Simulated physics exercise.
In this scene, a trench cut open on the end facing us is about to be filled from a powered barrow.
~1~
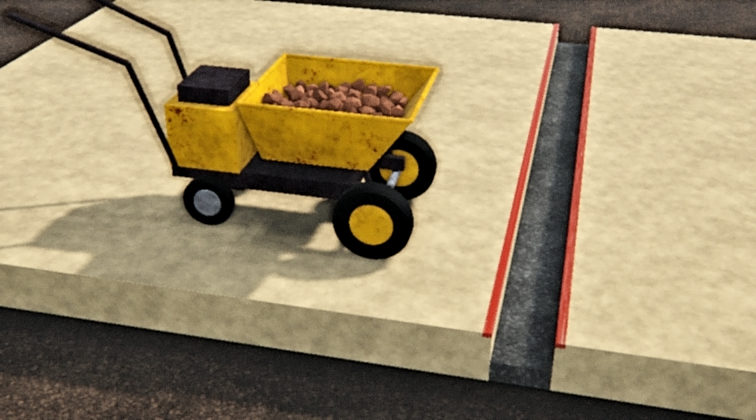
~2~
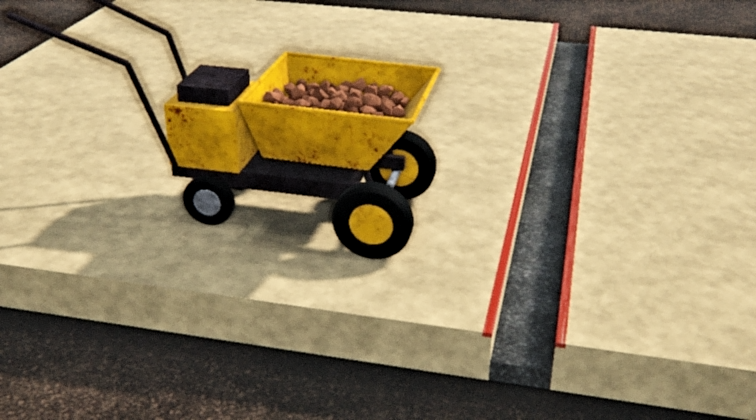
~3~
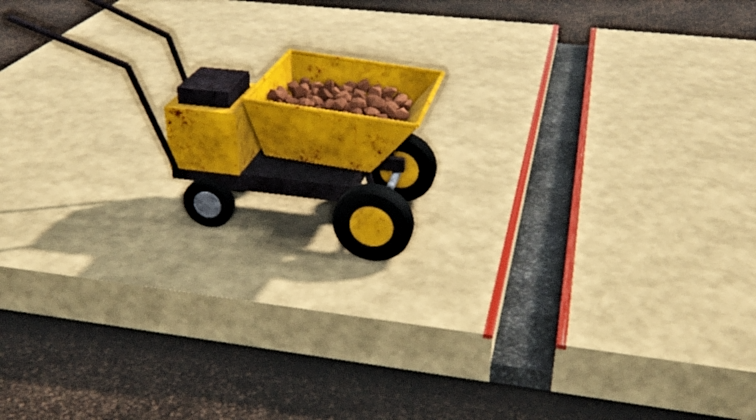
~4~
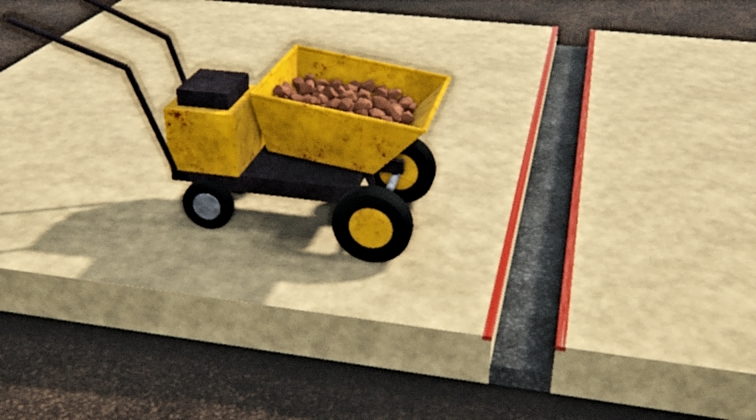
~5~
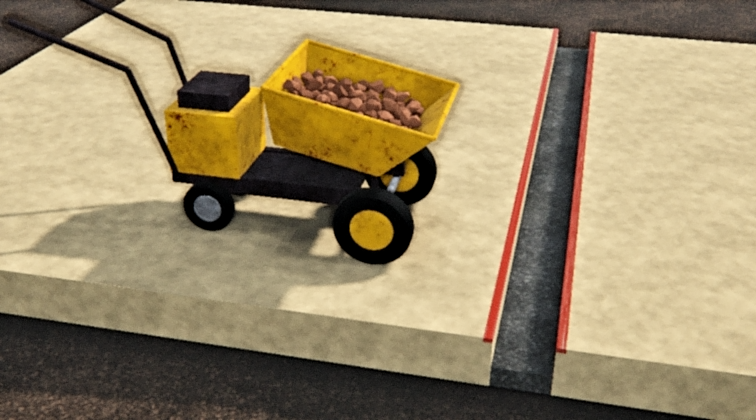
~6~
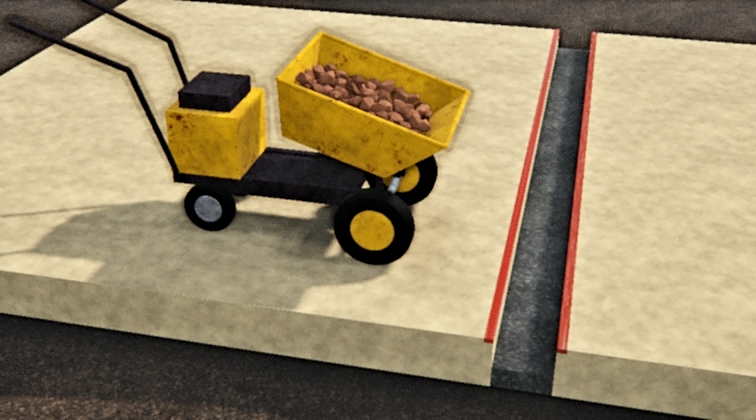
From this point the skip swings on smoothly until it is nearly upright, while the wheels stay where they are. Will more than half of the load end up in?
Yes.
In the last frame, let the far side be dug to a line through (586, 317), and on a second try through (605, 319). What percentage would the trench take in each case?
I'd expect close to 80 in a hundred and then close to 90 in a hundred.
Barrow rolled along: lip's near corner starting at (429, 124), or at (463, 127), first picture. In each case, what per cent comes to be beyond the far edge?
First try: Some 10 %; second try: 40 %.
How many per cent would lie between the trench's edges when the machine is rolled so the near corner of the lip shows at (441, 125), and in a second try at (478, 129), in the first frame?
You'd see around 70 per cent the first time and around 10 per cent the second.
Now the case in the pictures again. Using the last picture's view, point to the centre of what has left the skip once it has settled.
The centre comes to rest close to (537, 259).
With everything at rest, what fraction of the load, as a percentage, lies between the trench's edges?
I'd put that share at some 75 per cent.
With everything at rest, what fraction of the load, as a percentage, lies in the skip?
I'd say around 20 per cent.
Soon after the last picture, skip tipped steeply; all in the skip.
A little later, skip tipped right over; most in the skip; a stray few short of the trench; about a quarter in or heaped over the trench; a stray few falling.
Later still, skip tipped right over; about a quarter in the skip; a small part short of the trench; about two thirds in or heaped over the trench; a stray few beyond it.
At rest, skip tipped right over; about a quarter in the skip; a small part short of the trench; most in or heaped over the trench; a stray few beyond it.
